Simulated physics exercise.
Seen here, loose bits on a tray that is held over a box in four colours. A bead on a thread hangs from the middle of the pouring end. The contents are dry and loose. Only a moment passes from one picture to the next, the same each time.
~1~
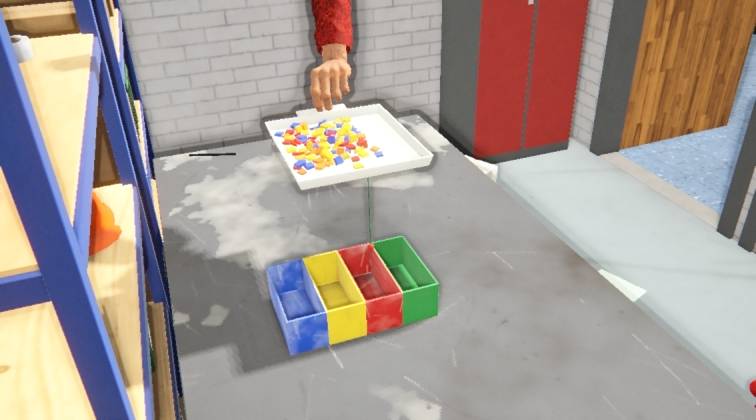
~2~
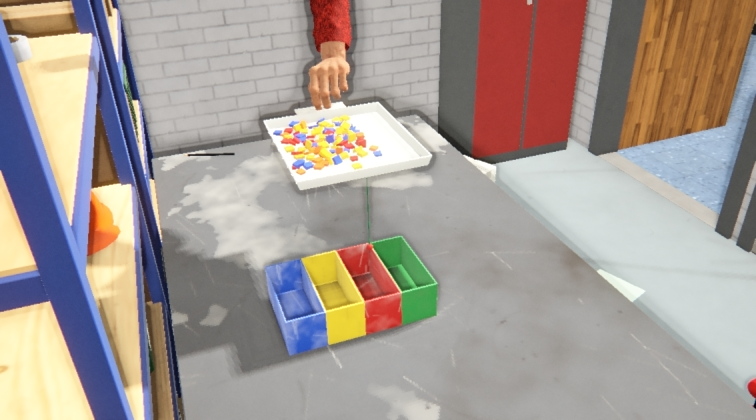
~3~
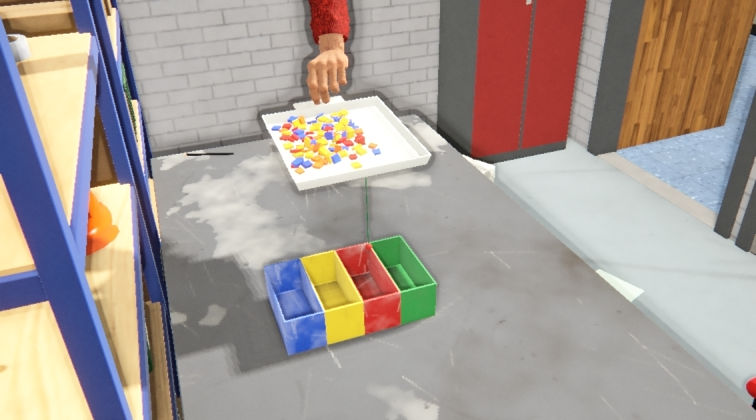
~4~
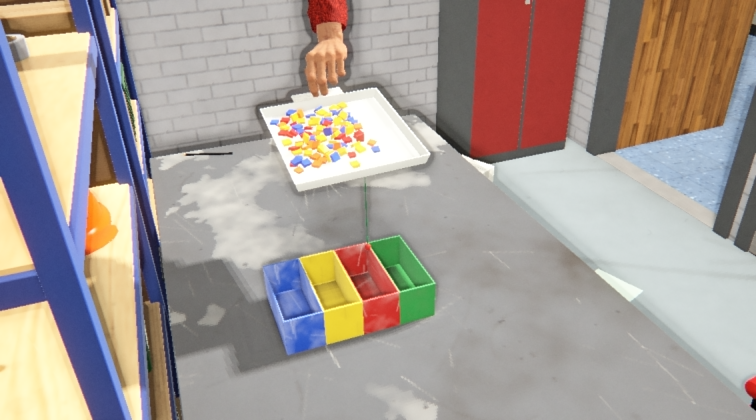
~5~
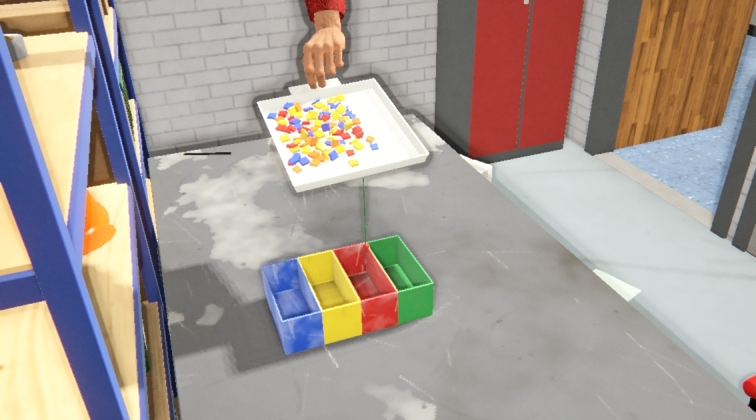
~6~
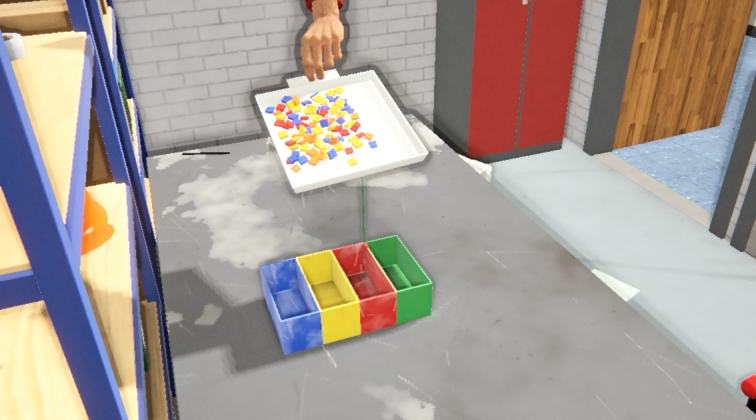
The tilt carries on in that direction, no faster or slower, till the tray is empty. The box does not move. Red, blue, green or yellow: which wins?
The yellow cell gets the most.
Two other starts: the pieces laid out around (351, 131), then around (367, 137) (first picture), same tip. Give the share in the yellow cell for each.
About 40 and 40 per cent.
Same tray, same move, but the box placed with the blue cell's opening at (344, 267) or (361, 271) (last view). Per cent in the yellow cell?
The first gives 10 %, the second 0 %.
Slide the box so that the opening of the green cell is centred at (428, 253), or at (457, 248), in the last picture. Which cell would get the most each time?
One: The cell in blue. Two: The blue cell.
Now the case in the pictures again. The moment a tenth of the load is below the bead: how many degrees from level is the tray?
At some 75 degrees.
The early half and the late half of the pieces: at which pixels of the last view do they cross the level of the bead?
At about (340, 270), then at (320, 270).
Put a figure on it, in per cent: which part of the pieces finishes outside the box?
Close to 0 per cent.
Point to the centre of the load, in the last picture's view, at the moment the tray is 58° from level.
At about (320, 164).
Shortly afterwards, tray tipped steeply; the whole lot on the tray.
Next, tray tipped right over; near two thirds on the tray; near a quarter in the yellow cell; a little in the red cell; a little in the blue cell; only a few in the green cell; a little falling or outside the box.
Some moments later, tray tipped past a quarter turn; near half in the yellow cell; near a quarter in the red cell; near a quarter in the blue cell; only a few in the green cell.
In the end, tray tipped past a quarter turn; near half in the yellow cell; near a quarter in the red cell; near a quarter in the blue cell; only a few in the green cell.
